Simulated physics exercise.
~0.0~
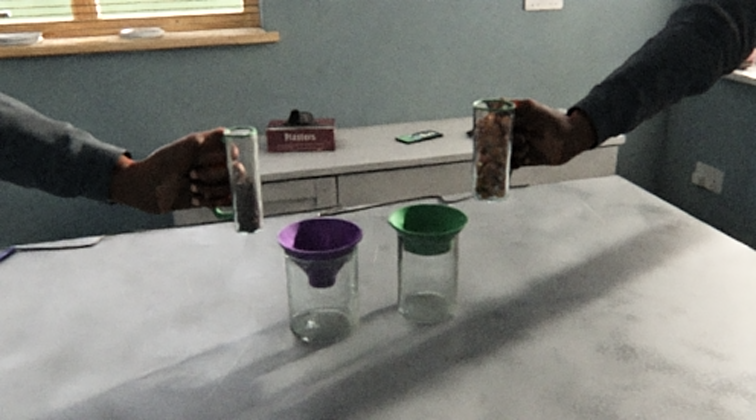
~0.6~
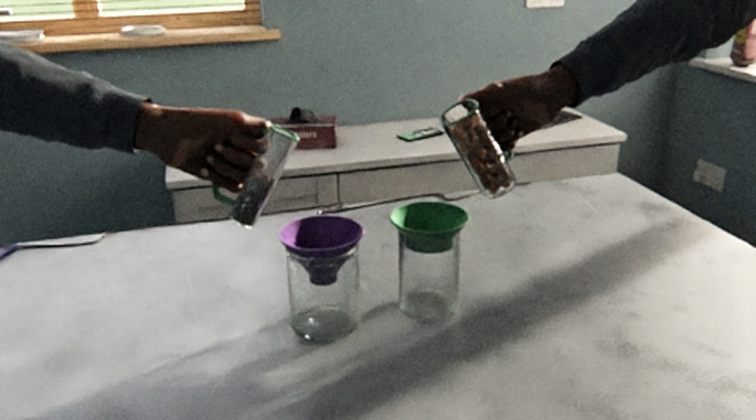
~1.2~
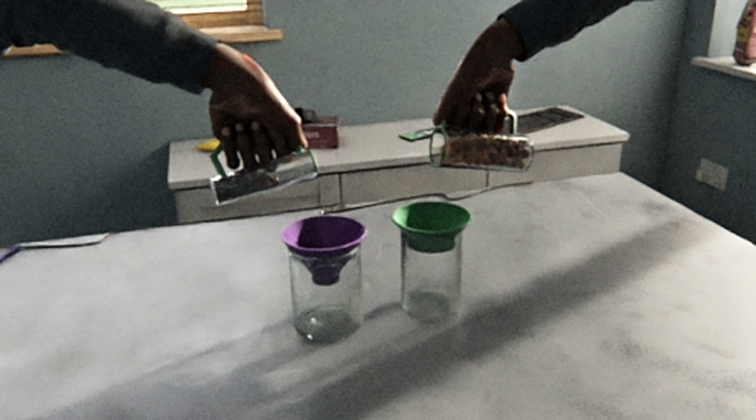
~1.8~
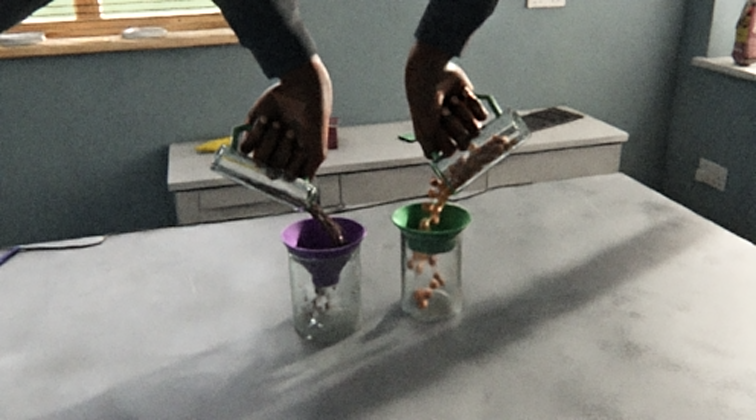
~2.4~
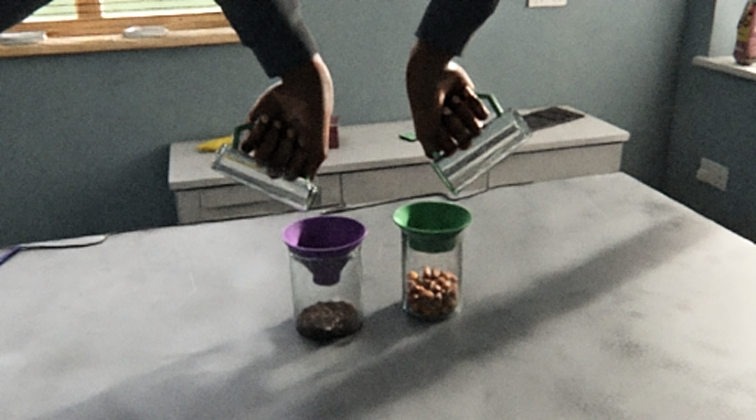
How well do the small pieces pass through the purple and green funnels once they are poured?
Both funnels run clear, and all the pieces end up down in the jars below.
We see two hands holding clear cups of small dry pieces above jars fitted with purple and green funnels. The hands tip the cups over and pour, and the contents drop through both funnels until all of it rests in the jars.
